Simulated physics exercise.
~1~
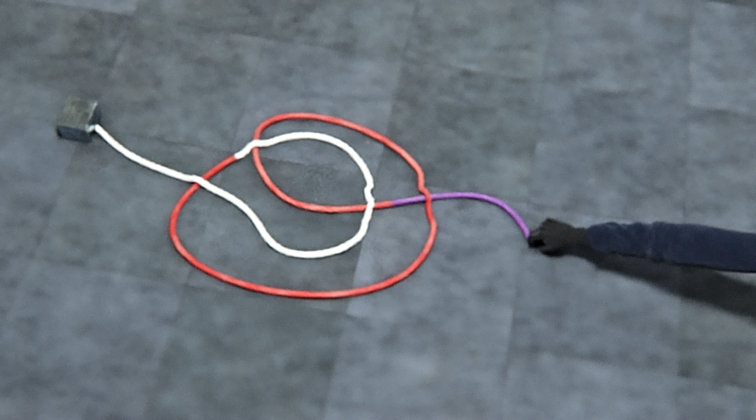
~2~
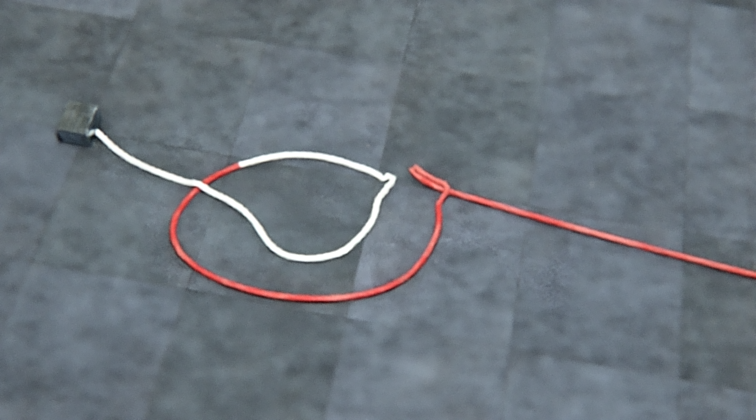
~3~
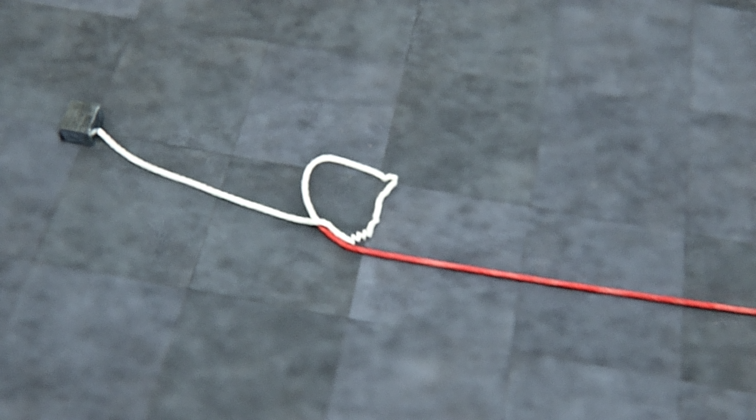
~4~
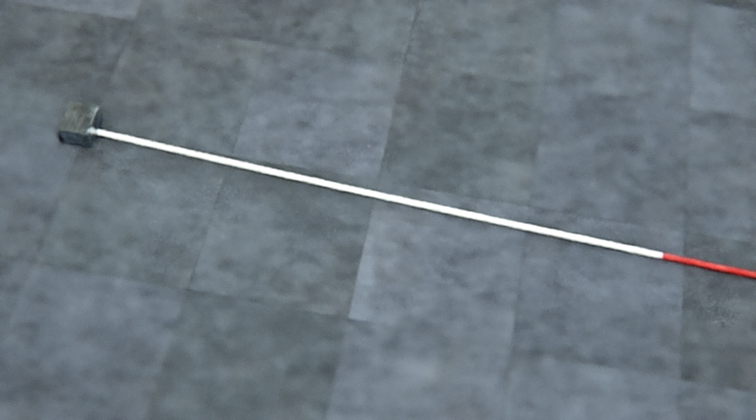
The clip opens on a white, red and purple rope lying in overlapping loops on a grey tiled floor, its white left end fixed to a small dark block. At the right, a dark-gloved hand in a dark sleeve holds the purple end. The rope is drawn off to the right, the hand and purple part leave view, and the upper loops shrink while a large red and white loop remains. The red part keeps sliding right until only a small, mostly white loop is left, crinkled along its lower edge. Finally that loop opens out, and the rope stretches straight from the block, white then red, with no knot.
